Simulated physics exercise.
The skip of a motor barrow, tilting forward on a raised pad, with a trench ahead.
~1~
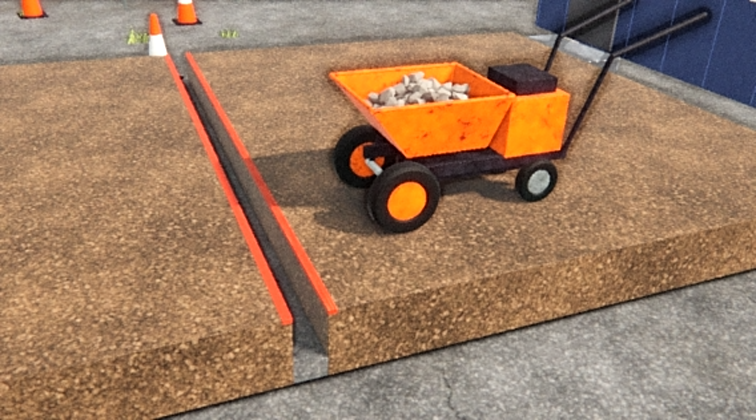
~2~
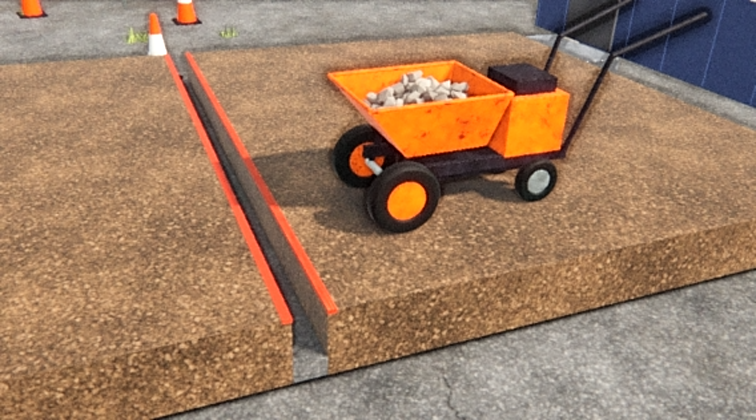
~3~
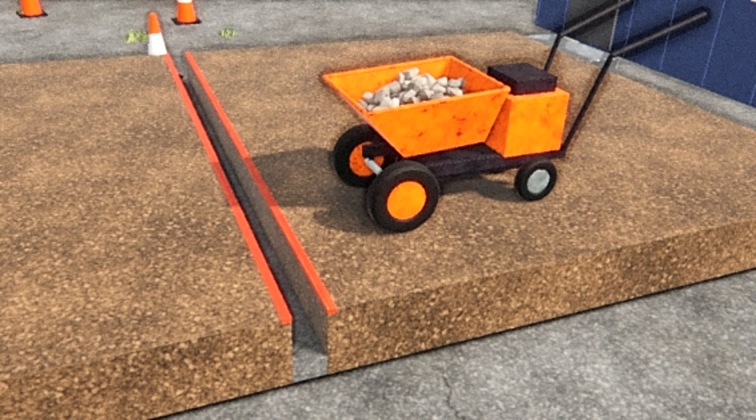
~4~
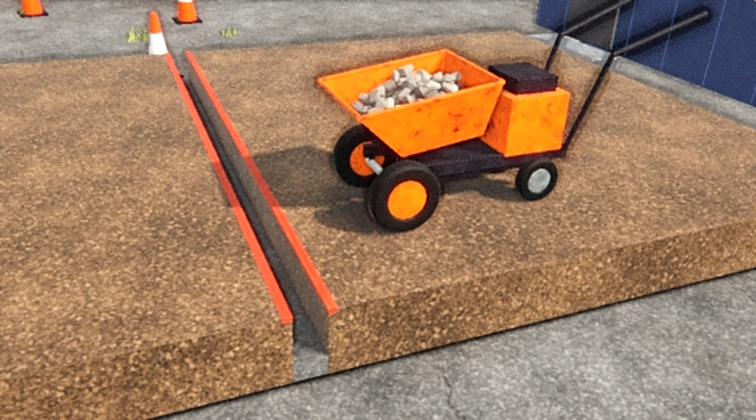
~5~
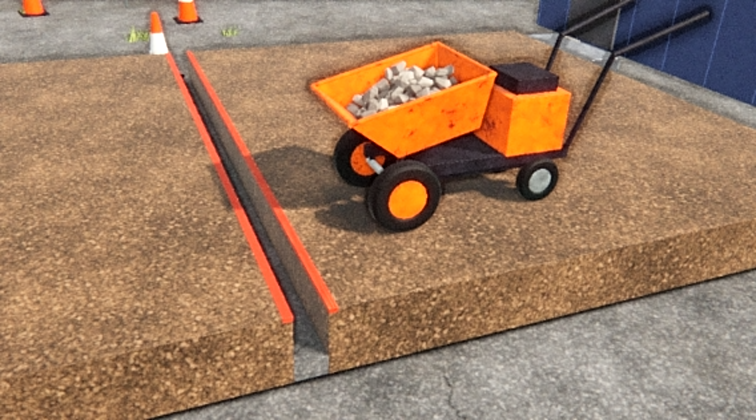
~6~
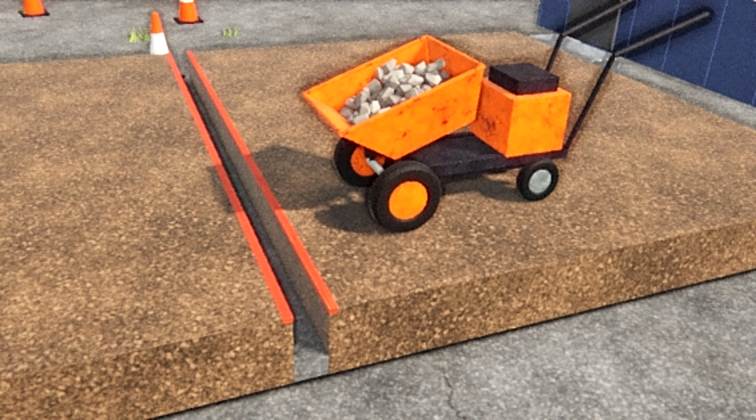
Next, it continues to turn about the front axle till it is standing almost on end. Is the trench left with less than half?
Result: Mostly in.
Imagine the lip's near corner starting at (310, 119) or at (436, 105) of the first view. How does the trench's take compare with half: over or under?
The first place leaves the lesser portion between the edges, the second place the lesser portion.
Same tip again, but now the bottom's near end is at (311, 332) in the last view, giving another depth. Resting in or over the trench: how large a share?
Estimated share: Approx. 50 %.
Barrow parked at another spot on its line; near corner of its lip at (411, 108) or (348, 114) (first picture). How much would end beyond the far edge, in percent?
Roughly 10 per cent at the first spot and 50 per cent at the second.
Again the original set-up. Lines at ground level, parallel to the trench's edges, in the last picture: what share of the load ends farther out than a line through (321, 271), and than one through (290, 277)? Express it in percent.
I reckon some 100 per cent and some 50 per cent.
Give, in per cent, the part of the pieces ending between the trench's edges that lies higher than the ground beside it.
About 15 %.
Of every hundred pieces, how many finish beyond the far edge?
I'd put it at some 15 per cent of the load.
Soon, skip tipped steeply; all in the skip.
A while on, skip tipped right over; most in the skip; a stray few short of the trench; a small part in or heaped over the trench; a stray few beyond it.
Towards the end, skip tipped right over; a small part in the skip; a stray few short of the trench; about two thirds in or heaped over the trench; a small part beyond it.
Finally, skip tipped right over; a stray few in the skip; a small part short of the trench; most in or heaped over the trench; about a quarter beyond it.
